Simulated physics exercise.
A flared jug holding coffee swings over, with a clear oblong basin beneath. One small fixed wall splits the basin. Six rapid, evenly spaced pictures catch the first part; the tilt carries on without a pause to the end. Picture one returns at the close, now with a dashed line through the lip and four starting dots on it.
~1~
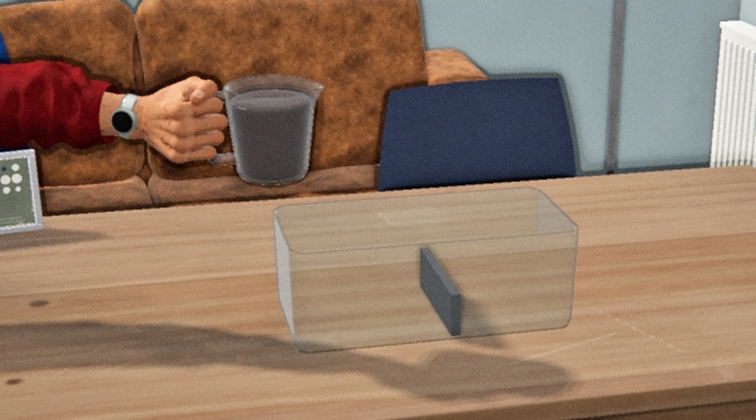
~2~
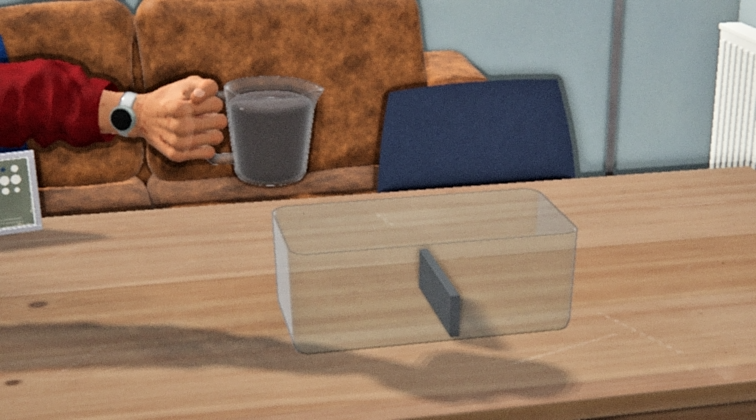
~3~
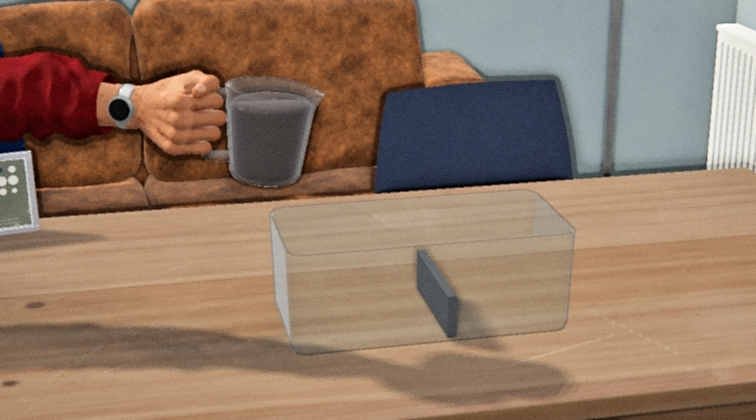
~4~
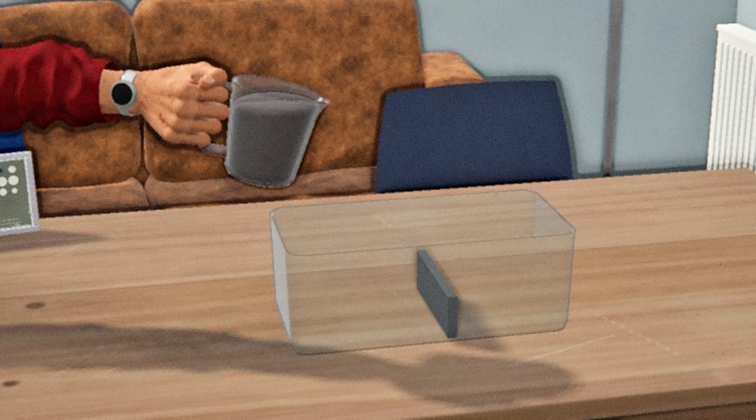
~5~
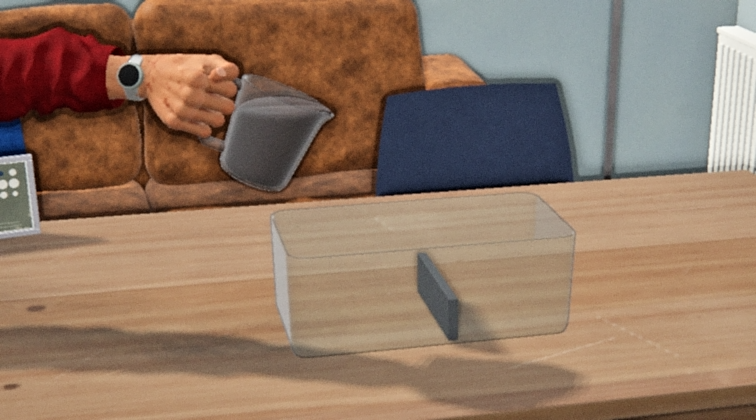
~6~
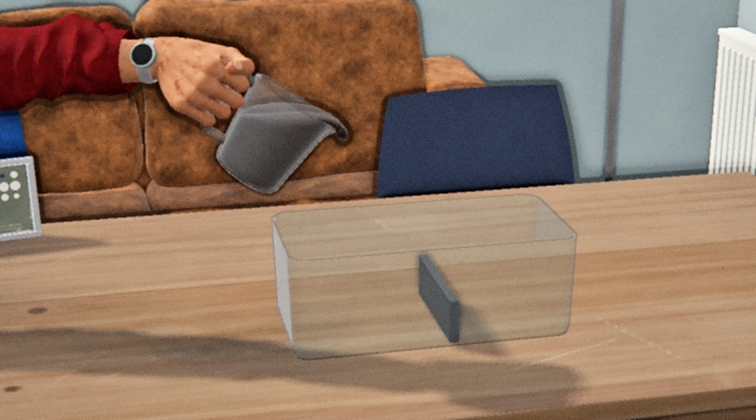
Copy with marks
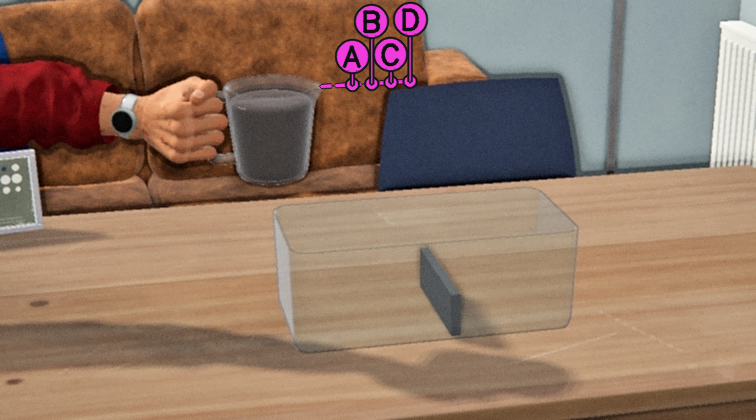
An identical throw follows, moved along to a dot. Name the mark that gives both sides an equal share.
C is best.
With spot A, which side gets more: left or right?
The left side.
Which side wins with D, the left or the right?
The right one.
On the marked copy, A at (352, 84); B at (371, 83); C at (390, 82); D at (410, 81).
For spot A, about 94 % ends left of the wall and 4 % right of it.
For spot B, about 80 % ends left of the wall and 18 % right of it.
For spot C, about 46 % ends left of the wall and 53 % right of it.
For spot D, about 21 % ends left of the wall and 78 % right of it.
